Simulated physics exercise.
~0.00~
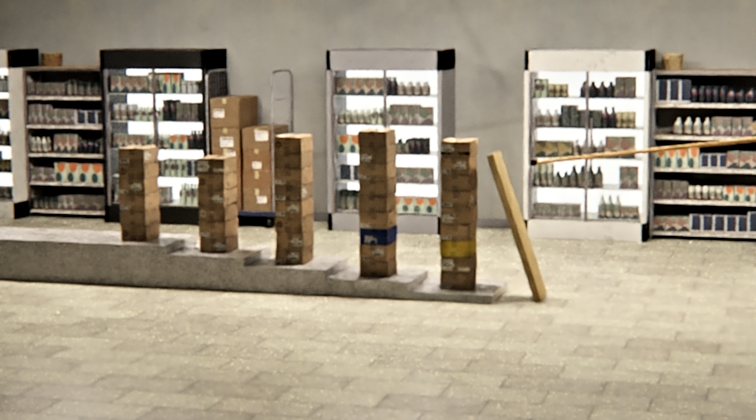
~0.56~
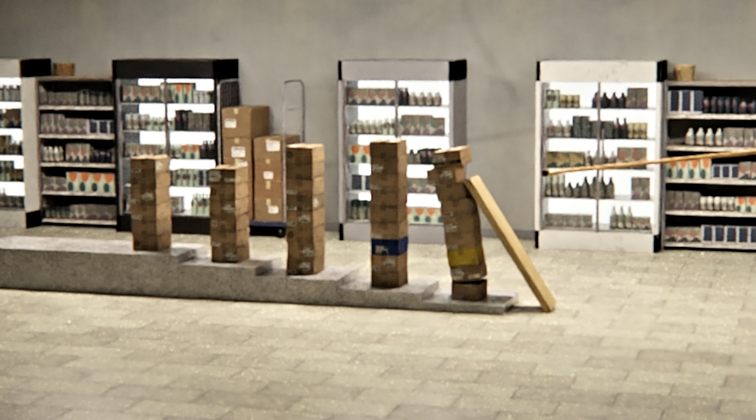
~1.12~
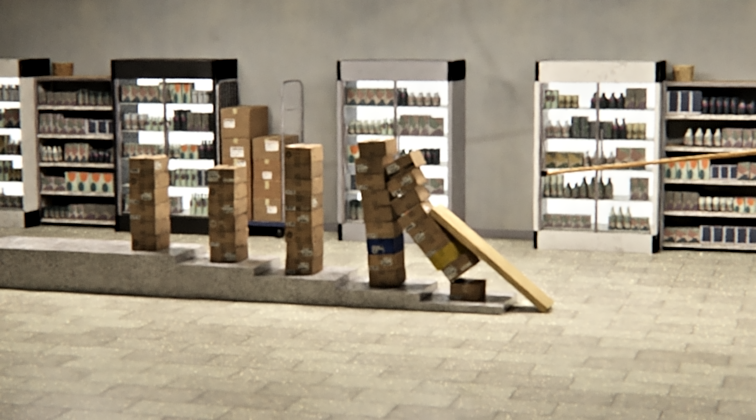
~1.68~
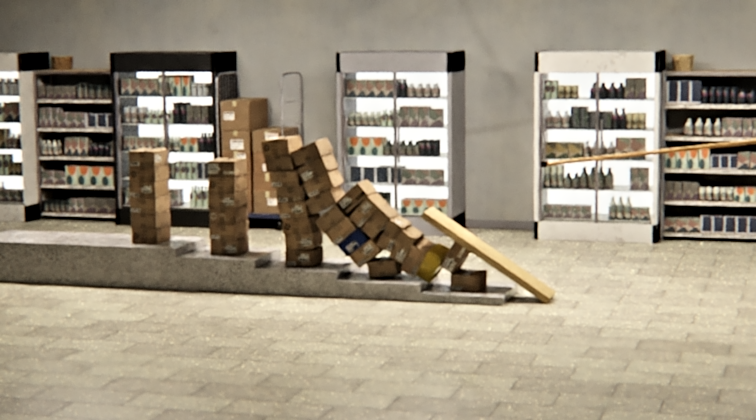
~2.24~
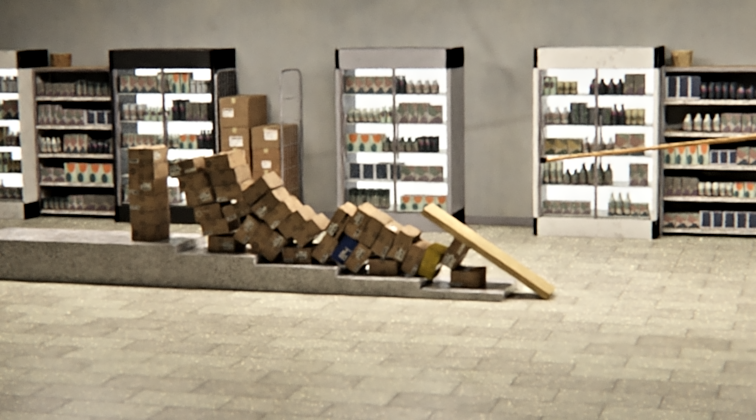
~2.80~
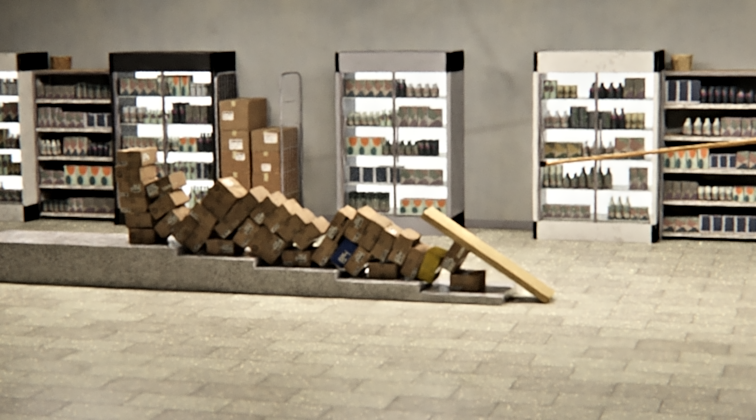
To begin with, five tall stacks of brown boxes stand on rising steps in front of lit drinks cabinets, with a wooden board leaning at the right end. The board tips left into the nearest stack, which buckles above its bottom box. That stack, marked by a yellow parcel, slumps against the next one, which holds a blue parcel. The collapse then travels leftward up the steps, each stack toppling back toward the right as its upper boxes slide down. Finally the boxes lie in a long jagged heap, with the leftmost stack partly standing and the board resting aslant.
